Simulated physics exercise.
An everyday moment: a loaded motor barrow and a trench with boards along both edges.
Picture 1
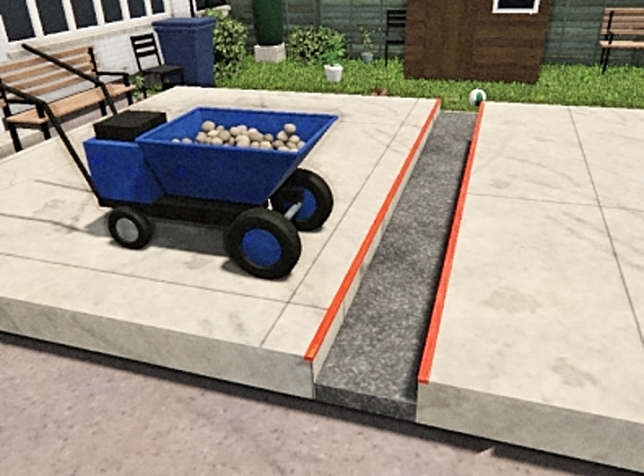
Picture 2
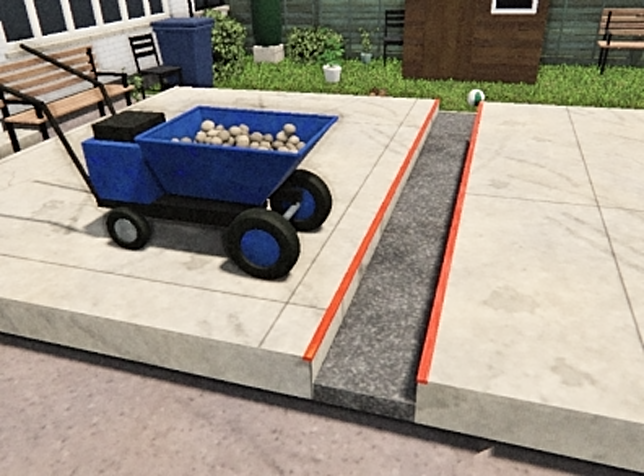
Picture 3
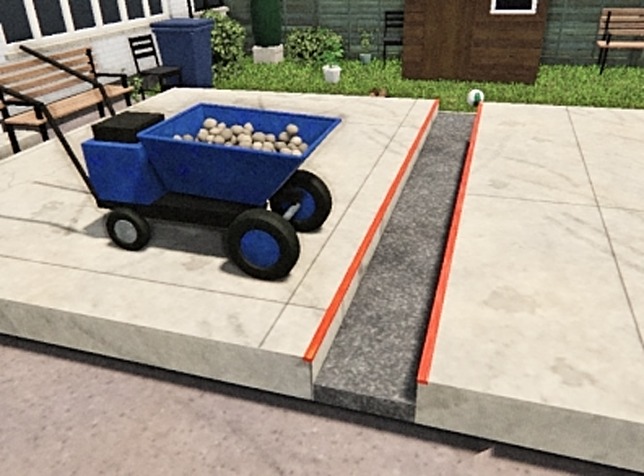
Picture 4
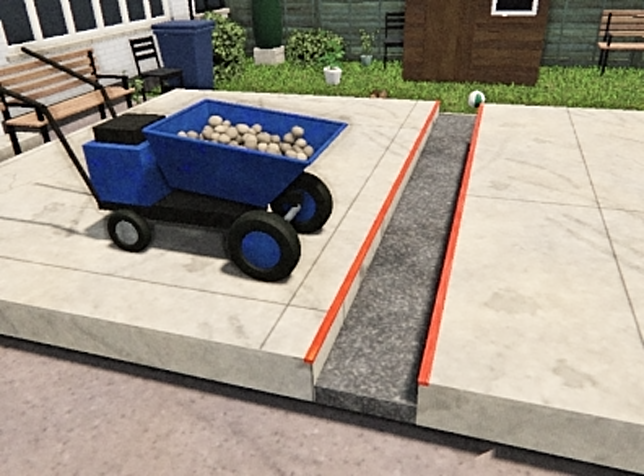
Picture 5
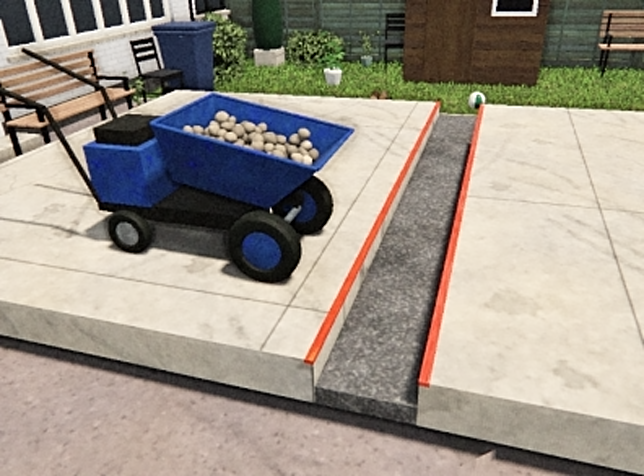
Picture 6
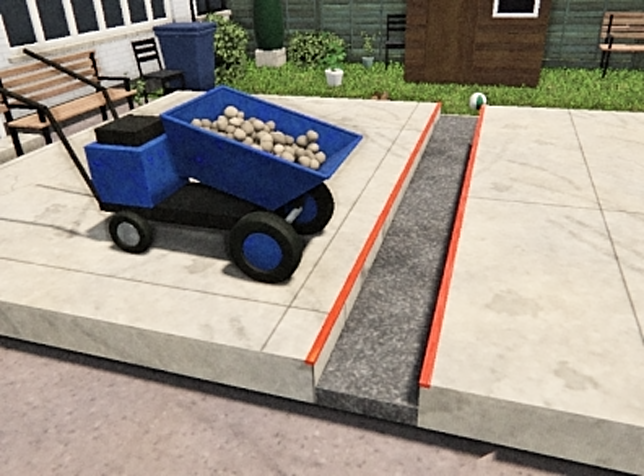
The footage shows a blue motor barrow loaded with rounded pebbles standing on pale paving, left of a shallow trench edged with red boards; its skip sits level at first, then gradually tilts forward toward the right while the wheels stay still.
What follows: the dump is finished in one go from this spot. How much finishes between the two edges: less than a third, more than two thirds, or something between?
It catches more than two thirds.
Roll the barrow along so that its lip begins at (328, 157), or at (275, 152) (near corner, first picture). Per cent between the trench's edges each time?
In turn 60 and 90 in a hundred.
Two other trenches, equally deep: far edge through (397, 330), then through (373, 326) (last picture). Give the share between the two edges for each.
Roughly 50 per cent, and 10 per cent.
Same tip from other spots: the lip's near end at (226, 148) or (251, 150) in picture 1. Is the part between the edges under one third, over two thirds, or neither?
In turn: In the middle band; more than two thirds.
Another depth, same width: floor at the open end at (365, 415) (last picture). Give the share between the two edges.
Some 100 per cent.
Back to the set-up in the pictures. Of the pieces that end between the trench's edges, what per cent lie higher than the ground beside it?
About 10 per cent.
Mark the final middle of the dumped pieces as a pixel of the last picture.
Around (411, 283).
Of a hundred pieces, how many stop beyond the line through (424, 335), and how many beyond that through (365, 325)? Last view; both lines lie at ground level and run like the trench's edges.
The first gives 0 %, the second 70 %.
Soon, skip tipped steeply; all in the skip.
A while on, skip tipped right over; about half in the skip; about a third in or heaped over the trench; a stray few beyond it; a stray few falling.
Towards the end, skip tipped right over; a small part in the skip; most in or heaped over the trench; a stray few beyond it.
Finally, skip tipped right over; a small part in the skip; most in or heaped over the trench; a stray few beyond it.
